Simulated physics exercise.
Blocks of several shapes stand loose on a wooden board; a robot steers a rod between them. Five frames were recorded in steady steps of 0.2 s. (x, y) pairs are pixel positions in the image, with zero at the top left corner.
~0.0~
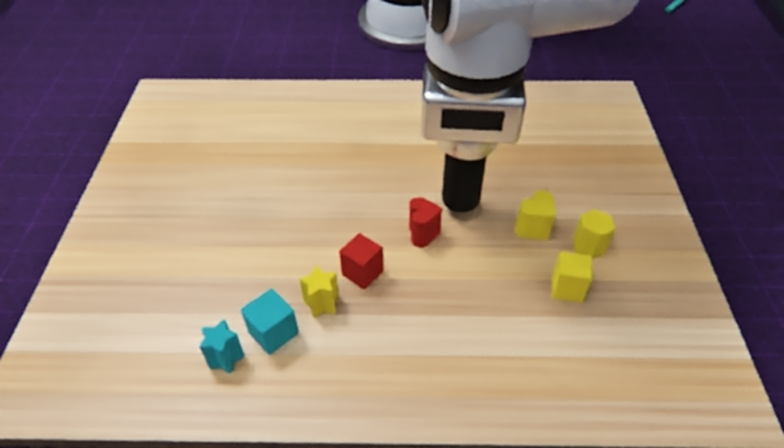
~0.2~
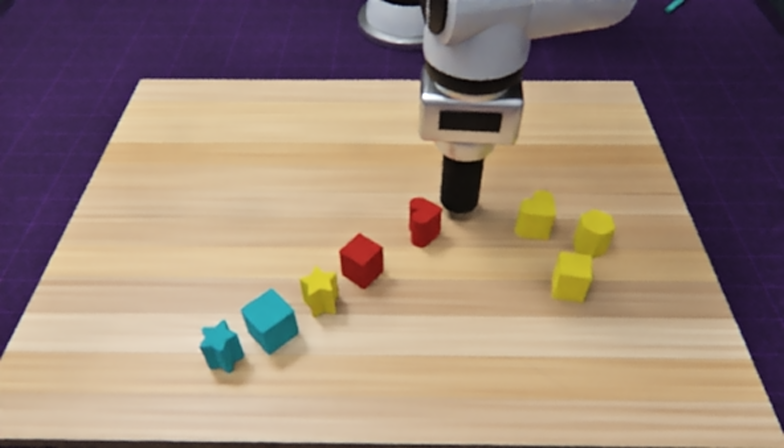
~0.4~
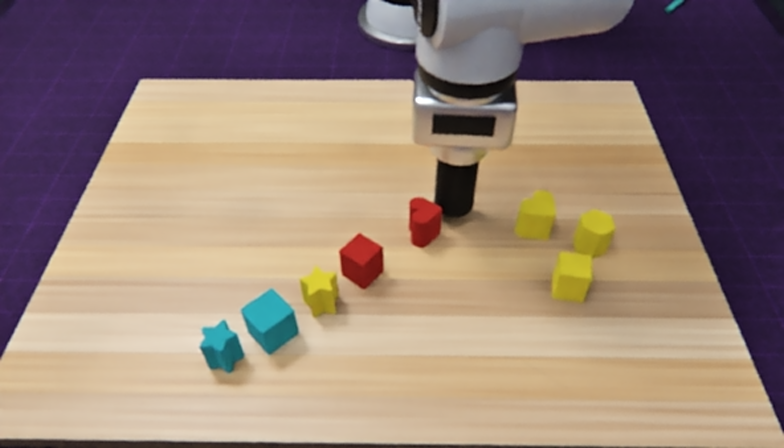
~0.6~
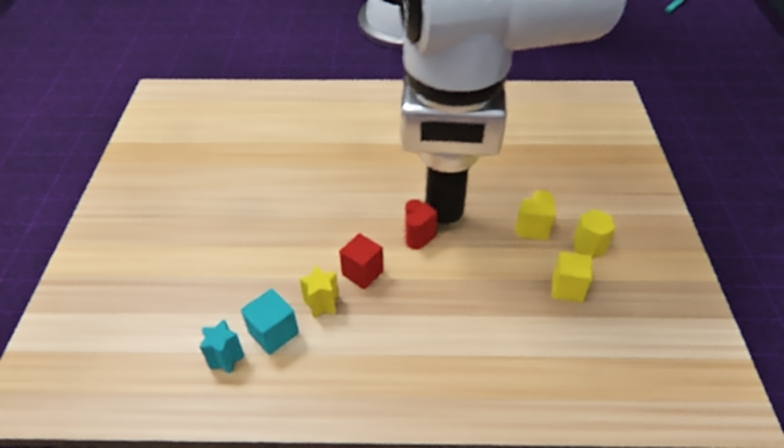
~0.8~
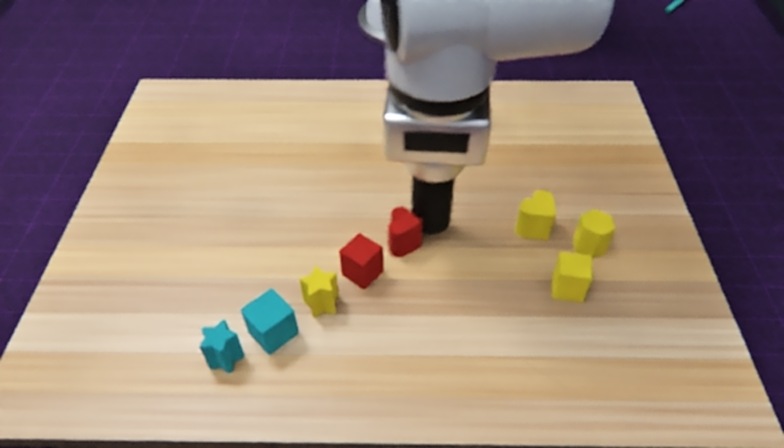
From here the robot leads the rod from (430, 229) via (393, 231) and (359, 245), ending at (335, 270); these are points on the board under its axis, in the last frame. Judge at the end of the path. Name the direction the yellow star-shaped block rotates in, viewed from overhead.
Viewed from overhead, the yellow star-shaped block winds up turned clockwise.
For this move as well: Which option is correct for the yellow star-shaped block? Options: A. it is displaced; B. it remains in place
A: It is displaced.
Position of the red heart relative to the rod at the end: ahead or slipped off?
In front, still.
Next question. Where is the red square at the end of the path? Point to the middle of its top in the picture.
The spot you're after is about (339, 304) in the image.
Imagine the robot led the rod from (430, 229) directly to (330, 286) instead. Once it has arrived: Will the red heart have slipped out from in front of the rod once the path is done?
Answer: No.
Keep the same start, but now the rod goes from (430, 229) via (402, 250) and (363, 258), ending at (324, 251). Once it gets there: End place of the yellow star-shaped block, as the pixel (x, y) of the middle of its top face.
At pixel (287, 310).
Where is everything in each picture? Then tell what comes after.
The first frame shows tip of the rod at (461, 200), middles of tops, turquoise square at (267, 309), yellow star-shaped block at (318, 279), red square at (361, 248), red heart at (424, 209).
The second frame shows rod at (459, 201), nothing pushed.
The third frame shows rod at (453, 205), nothing pushed.
The fourth frame shows rod at (444, 211), red heart at (419, 211).
The fifth frame shows rod at (431, 220), turquoise square at (267, 309), yellow star-shaped block at (318, 279), red square at (361, 248), red heart at (403, 219).
The first path, step by step. One third of the way, rod at (391, 222); red square at (354, 254); red heart at (369, 229), turned 40° anticlockwise.
Two thirds of the way, rod at (358, 236); yellow star-shaped block at (307, 294), turned 40° clockwise; red square at (334, 276), turned 45° anticlockwise; red heart at (335, 246), turned 50° anticlockwise.
At the end, rod at (334, 261); turquoise square at (262, 312); yellow star-shaped block at (304, 305), turned 60° clockwise; red square at (339, 304), turned 50° anticlockwise; red heart at (321, 278), turned 90° anticlockwise.
